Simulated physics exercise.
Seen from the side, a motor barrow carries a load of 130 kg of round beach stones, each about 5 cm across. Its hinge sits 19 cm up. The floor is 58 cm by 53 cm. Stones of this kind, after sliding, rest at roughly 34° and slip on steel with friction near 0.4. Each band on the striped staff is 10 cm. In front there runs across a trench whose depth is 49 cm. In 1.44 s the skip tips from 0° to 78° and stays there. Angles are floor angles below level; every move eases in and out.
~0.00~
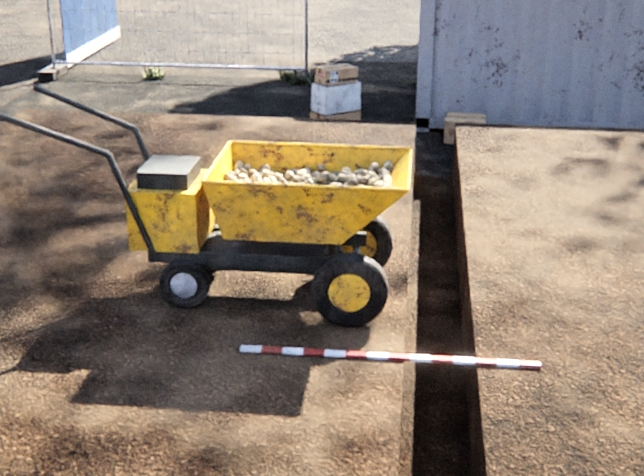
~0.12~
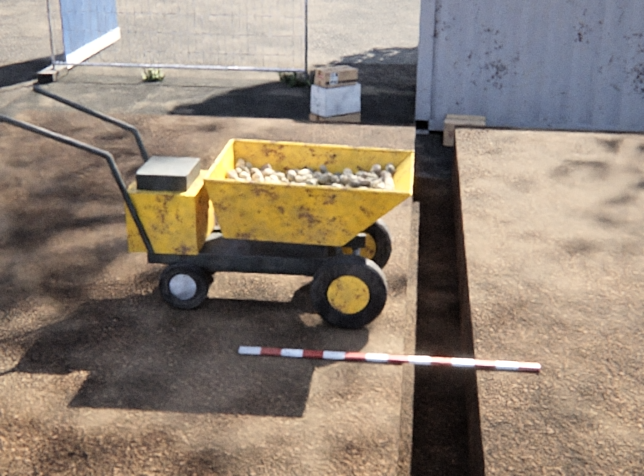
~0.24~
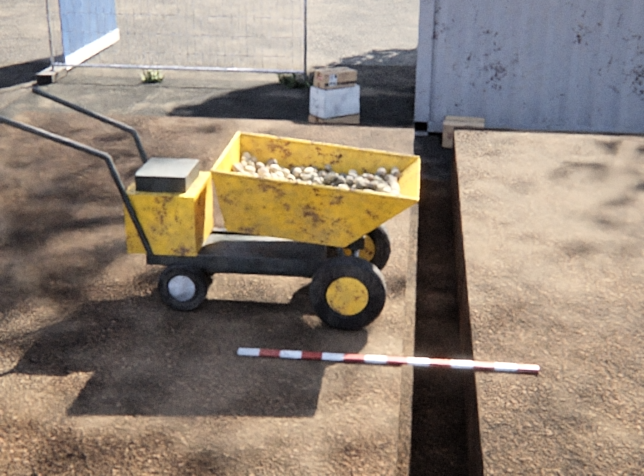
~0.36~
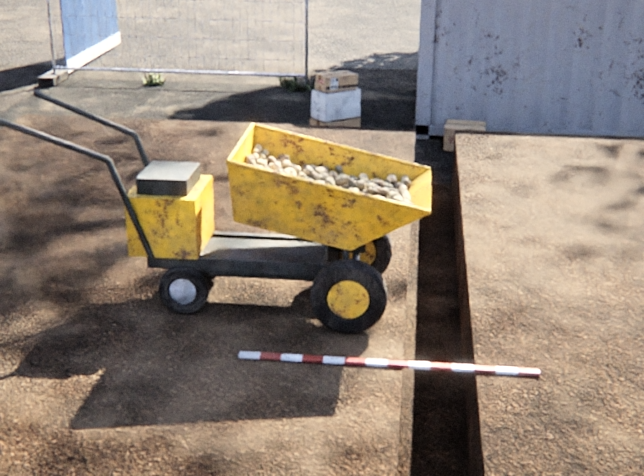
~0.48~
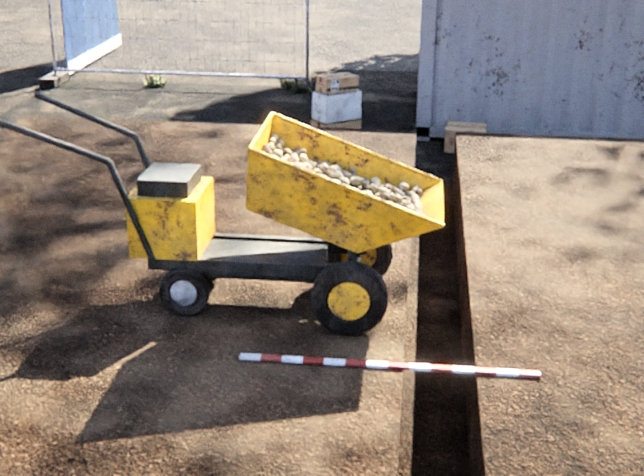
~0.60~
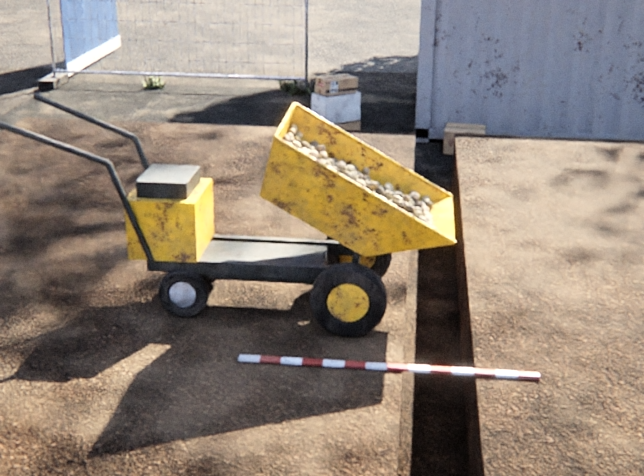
A yellow motor barrow with dark handles and black wheels stands side-on on sunlit brown ground, seen from slightly above by a still camera. Its skip holds pale round stones, with a red-and-white striped staff lying in front, a dark trench to the right, and mesh fencing and a grey corrugated wall behind. The skip tilts steadily forward to the right, its rear rising steeply, while its shadow shifts across the ground.
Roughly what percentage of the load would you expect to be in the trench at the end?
I'd expect around 3 per cent.
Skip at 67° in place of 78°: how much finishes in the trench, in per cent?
Share in trench: Approx. 15%.
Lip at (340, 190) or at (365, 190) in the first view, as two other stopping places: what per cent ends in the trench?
Roughly 100 in a hundred, then 80 in a hundred.
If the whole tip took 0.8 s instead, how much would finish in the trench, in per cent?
About 5 percent, I'd say.
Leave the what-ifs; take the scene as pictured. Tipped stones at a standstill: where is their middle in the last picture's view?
(538, 315).
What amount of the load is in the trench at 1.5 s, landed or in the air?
0 per cent, give or take.
After 1.1 s the floor is at 66°; 99 % in the skip, 1 % past the trench; the foremost stones are at (485, 286).
After 1.5 s the floor is at 78°; 43 % in the skip, 1 % in the trench, 56 % past the trench; the foremost stones are at (614, 309).
After 1.9 s the floor is at 78°; 28 % in the skip, 2 % in the trench, 70 % past the trench; the foremost stones are past the picture's edge.
After 3.8 s the floor is at 78°; 27 % in the skip, 3 % in the trench, 70 % past the trench; the foremost stones are past the picture's edge.
